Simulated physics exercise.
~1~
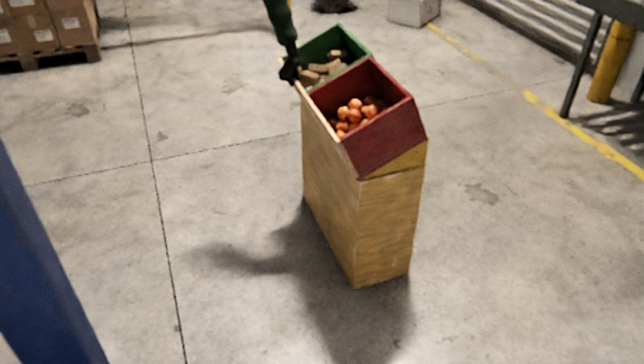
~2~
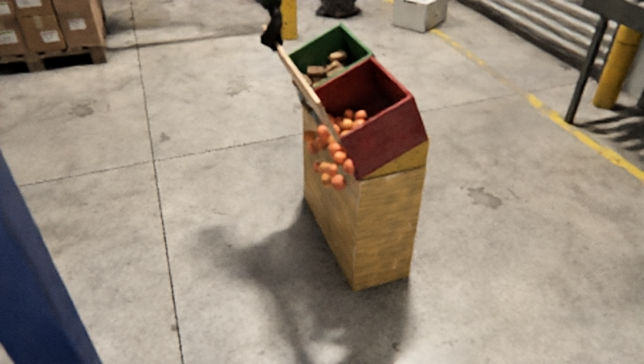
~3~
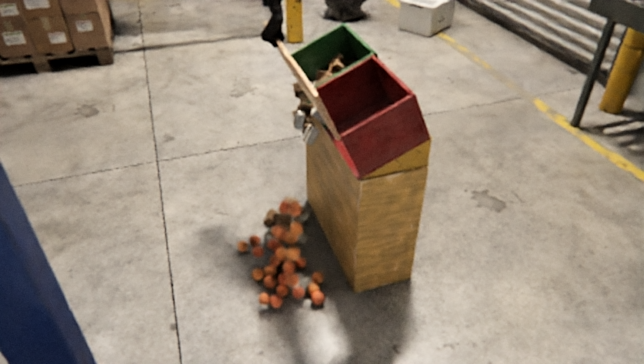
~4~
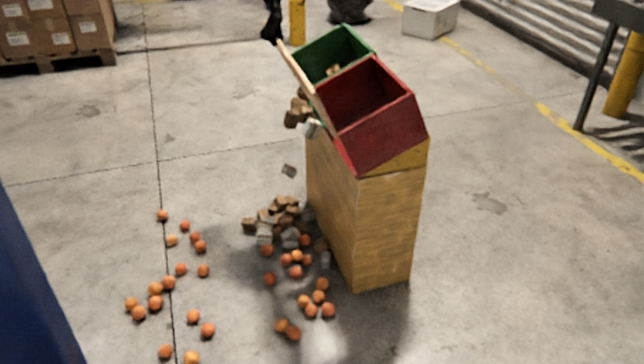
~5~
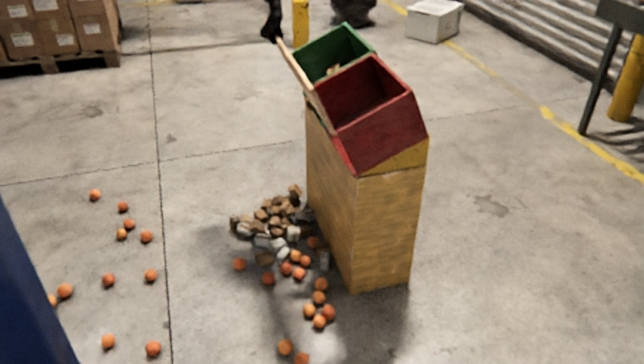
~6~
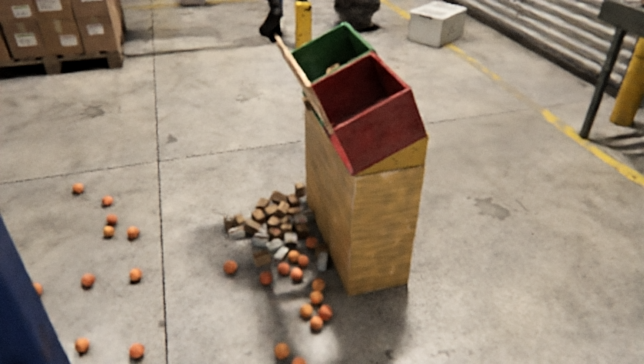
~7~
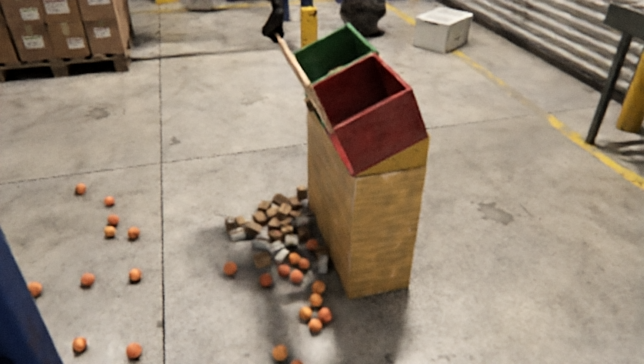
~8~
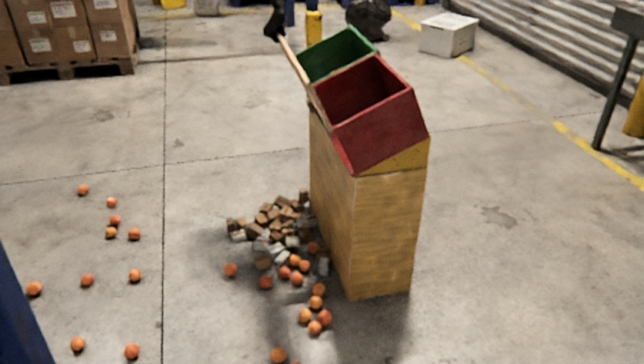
The video shows a wooden stand with a red chute of oranges and a green chute of small parcels; a gate rises, the oranges pour out and roll left across the concrete floor, then parcels tumble into a heap beside the stand, where everything comes to rest.
